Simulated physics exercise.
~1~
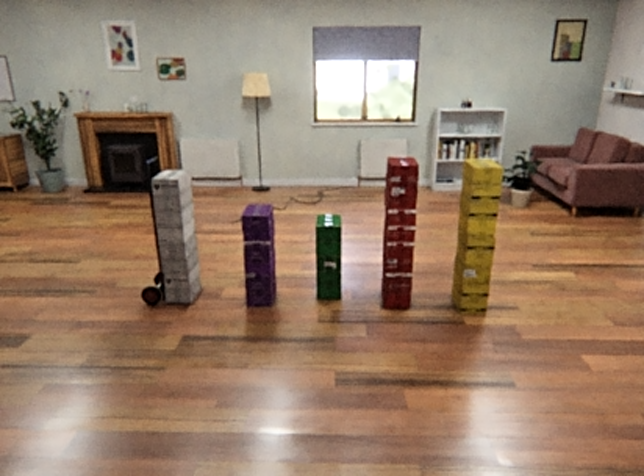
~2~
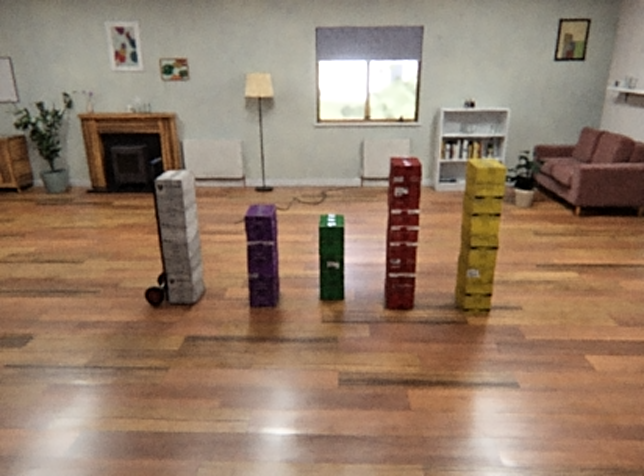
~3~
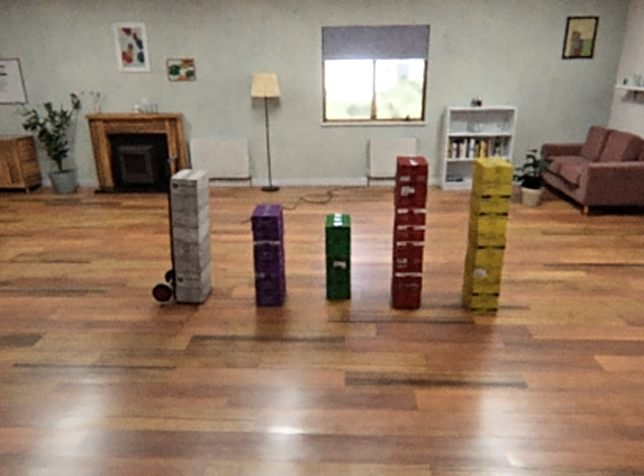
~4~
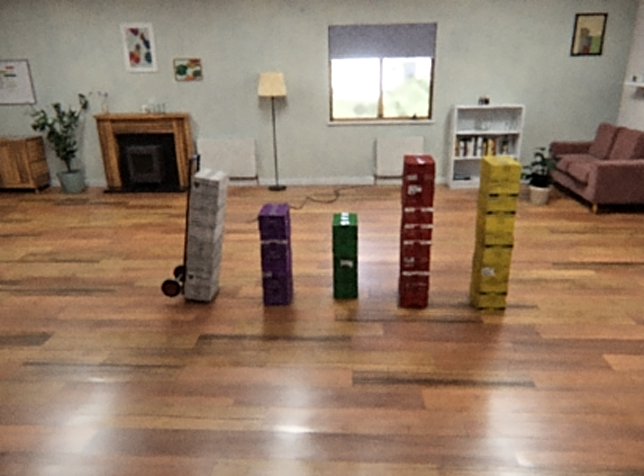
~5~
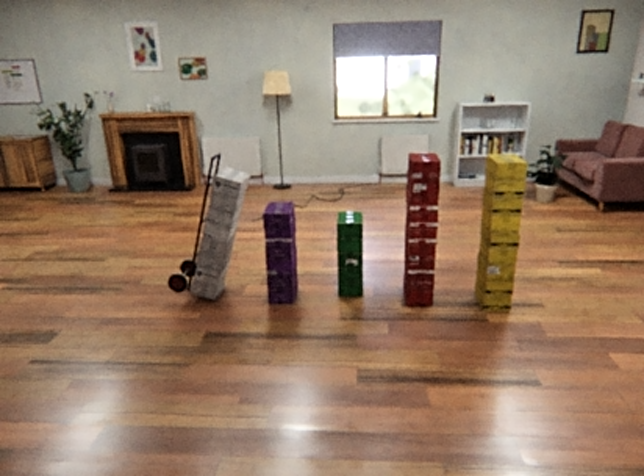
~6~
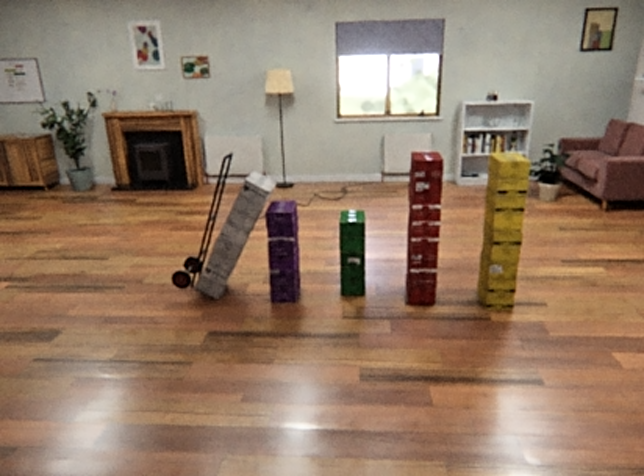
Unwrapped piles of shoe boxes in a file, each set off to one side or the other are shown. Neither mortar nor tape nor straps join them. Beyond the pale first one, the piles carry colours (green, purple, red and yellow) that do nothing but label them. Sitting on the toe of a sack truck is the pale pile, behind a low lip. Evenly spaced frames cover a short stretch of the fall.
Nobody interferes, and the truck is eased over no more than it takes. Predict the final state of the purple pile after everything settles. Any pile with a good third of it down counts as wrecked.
Final state: Wrecked.
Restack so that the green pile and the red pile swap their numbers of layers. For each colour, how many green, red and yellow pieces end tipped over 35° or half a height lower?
Pile by pile, green 9, red 4, yellow 0.
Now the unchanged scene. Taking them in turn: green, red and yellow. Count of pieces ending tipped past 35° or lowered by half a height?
Colour by colour, that's green at 4, red at 0, and yellow at 0.
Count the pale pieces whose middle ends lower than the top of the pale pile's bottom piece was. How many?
The number is 4.
Soon, 8 of the pale pile down; none of the 6 purple boxes down (0 of 29 in all colours); top purple box tipped barely.
A while on, 7 of the pale pile down; 5 of the 6 purple boxes down (5 of 29 in all colours); top purple box tipped well over, about its own height lower; top green box displaced about its own height.
Towards the end, 7 of the pale pile down; 5 of the 6 purple boxes down (9 of 29 in all colours); top purple box on its side; top green box tipped steeply, some two heights lower.
Finally, 7 of the pale pile down; 5 of the 6 purple boxes down (9 of 29 in all colours); top purple box on its side; top green box upside down. Seen by the last camera, middles, top purple box near (386, 310), top green box near (459, 272).
